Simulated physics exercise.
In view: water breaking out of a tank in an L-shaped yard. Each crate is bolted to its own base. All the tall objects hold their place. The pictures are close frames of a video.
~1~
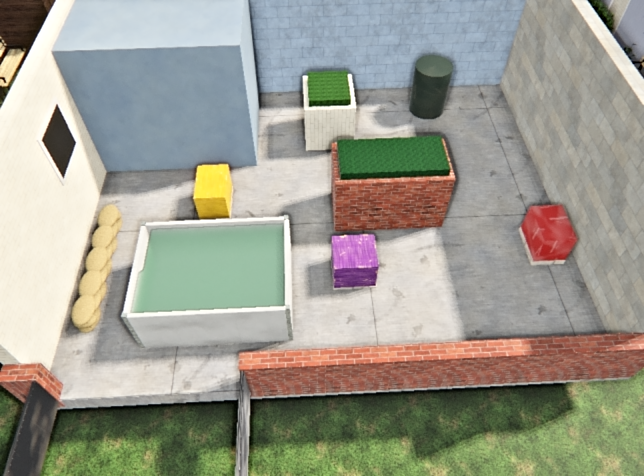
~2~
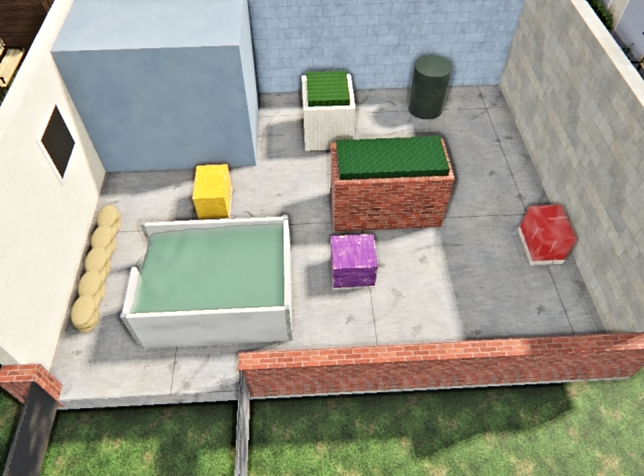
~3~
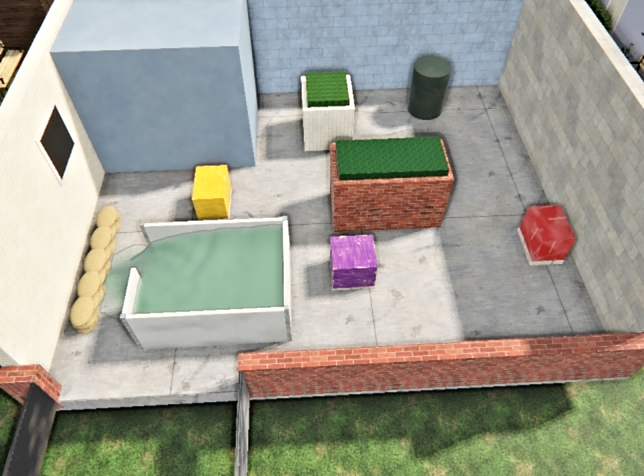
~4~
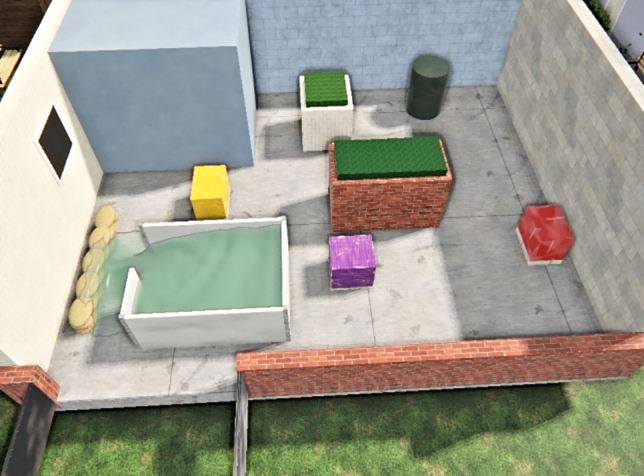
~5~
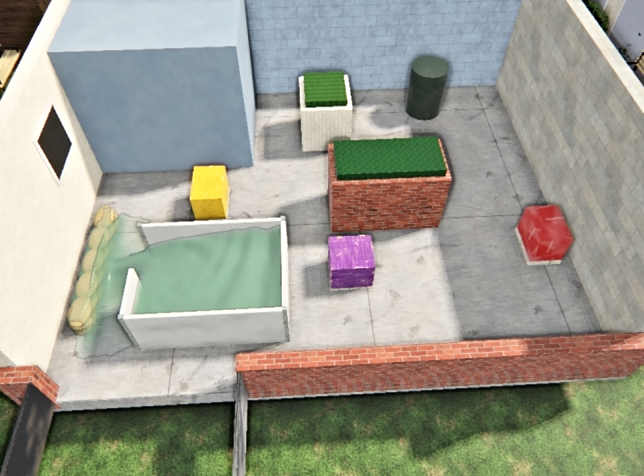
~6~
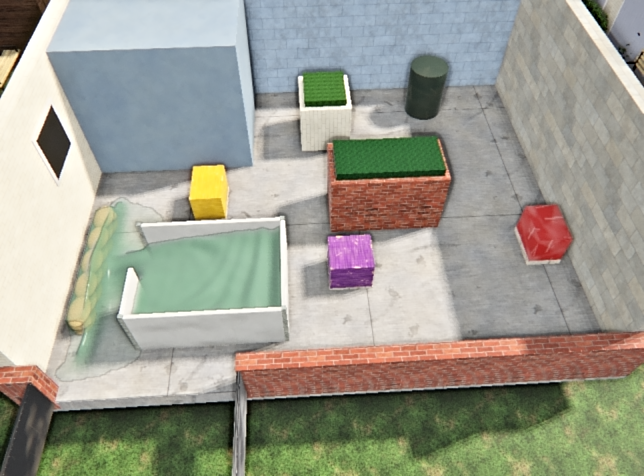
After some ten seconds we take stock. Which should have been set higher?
One by one: The yellow crate gets wet; the purple crate gets wet; the red crate stays dry.
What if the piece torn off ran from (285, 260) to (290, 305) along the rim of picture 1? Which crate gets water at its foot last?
Last comes the one in yellow.
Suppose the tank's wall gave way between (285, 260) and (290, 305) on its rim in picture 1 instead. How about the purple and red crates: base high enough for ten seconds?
Purple crate is wetted, red crate is wetted.
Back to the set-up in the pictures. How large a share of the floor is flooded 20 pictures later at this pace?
Close to 30 %.
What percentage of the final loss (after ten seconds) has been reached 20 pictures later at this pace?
Roughly 45 per cent.
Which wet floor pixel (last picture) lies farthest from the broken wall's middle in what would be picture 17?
Around (327, 168).
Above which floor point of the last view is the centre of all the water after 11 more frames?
Around (180, 274).
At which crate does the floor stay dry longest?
The red-painted one.
A moment on, water covers 15 % of the floor; the yellow crate water round its plinth, the purple crate not reached, the red crate not reached.
Next, water covers 20 % of the floor; the yellow crate water round its plinth, the purple crate not reached, the red crate not reached.
Then, water covers 30 % of the floor; the yellow crate water round its plinth, the purple crate water round its plinth, the red crate not reached.
Later, water covers 55 % of the floor; the yellow crate water round its plinth, the purple crate water round its plinth, the red crate water round its plinth.
In the end, water covers 85 % of the floor; the yellow crate was topped, the purple crate was topped, the red crate stayed above the water.
